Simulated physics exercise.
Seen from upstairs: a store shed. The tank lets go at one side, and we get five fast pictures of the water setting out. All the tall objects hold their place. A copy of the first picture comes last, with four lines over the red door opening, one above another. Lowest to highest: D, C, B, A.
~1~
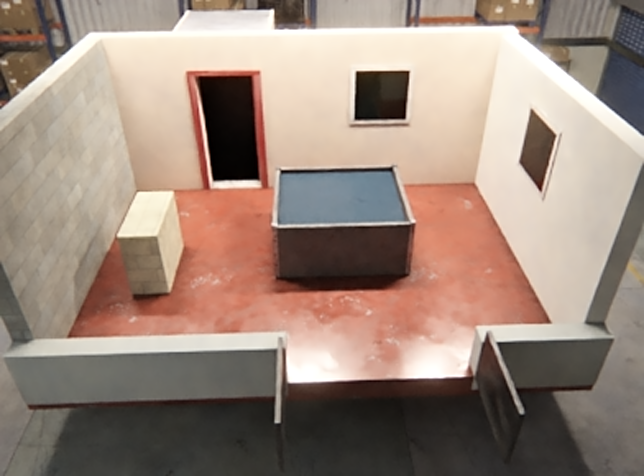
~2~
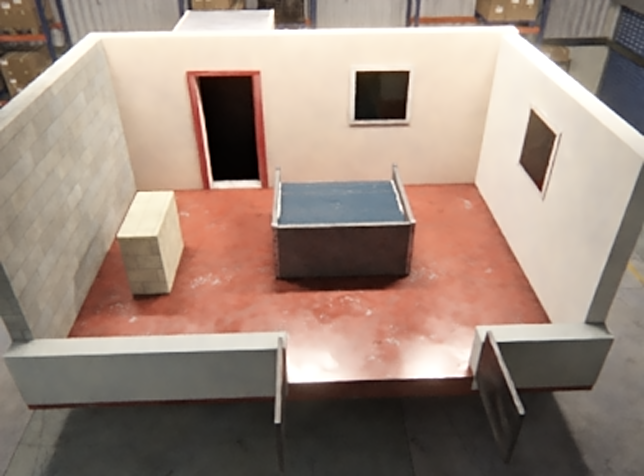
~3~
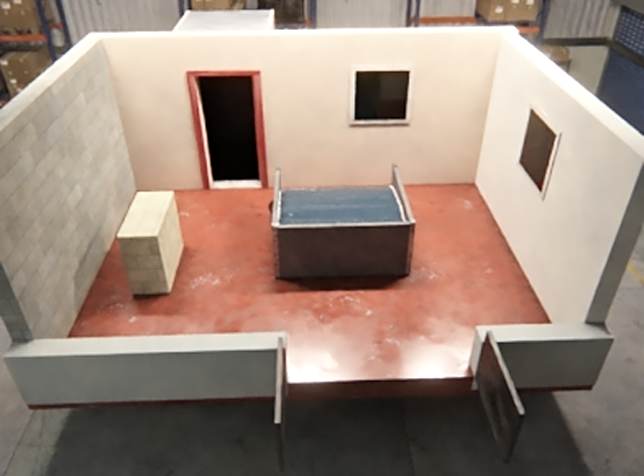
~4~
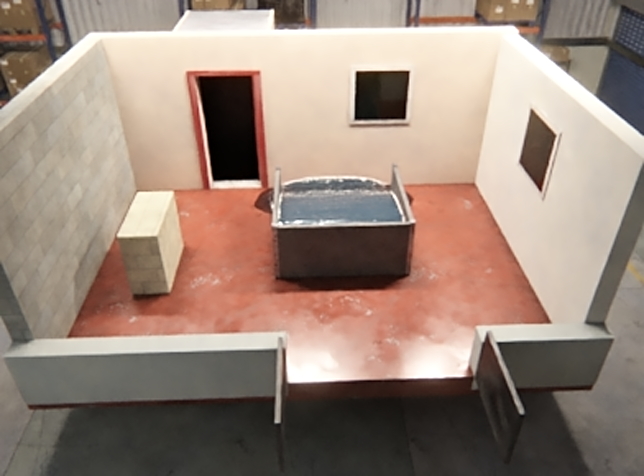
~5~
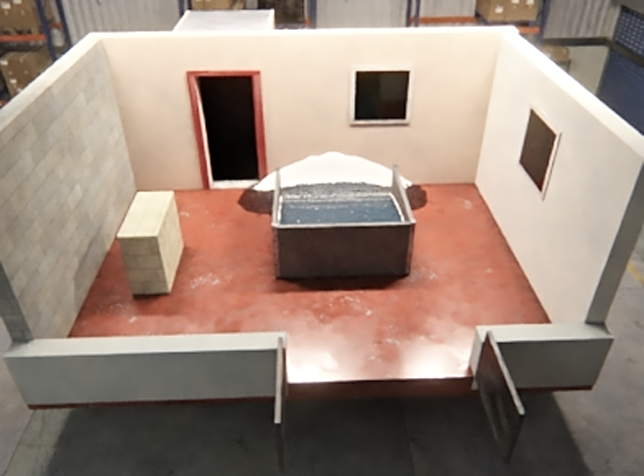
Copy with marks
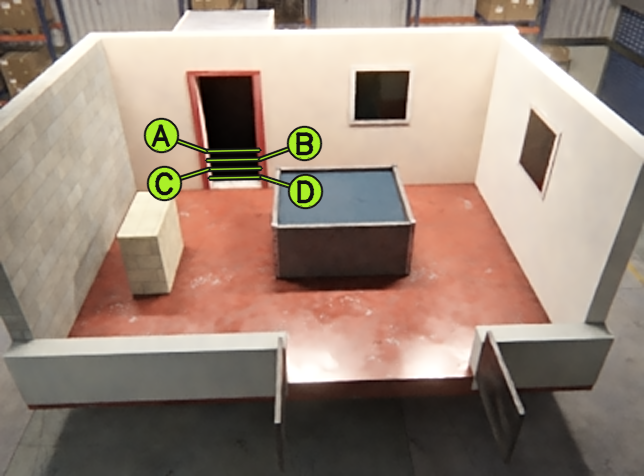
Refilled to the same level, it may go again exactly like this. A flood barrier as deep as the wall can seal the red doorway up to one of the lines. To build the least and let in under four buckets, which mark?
D.
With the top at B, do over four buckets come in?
No, not at all.
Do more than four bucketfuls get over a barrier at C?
No.
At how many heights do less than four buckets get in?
All four.
On the marked copy, A at (232, 150); B at (233, 159); C at (234, 168); D at (235, 177); from the bottom up D, C, B, A.
For mark A, nothing gets over.
For mark B, nothing gets over.
For mark C, nothing gets over.
For mark D, a splash gets over, under a bucket.
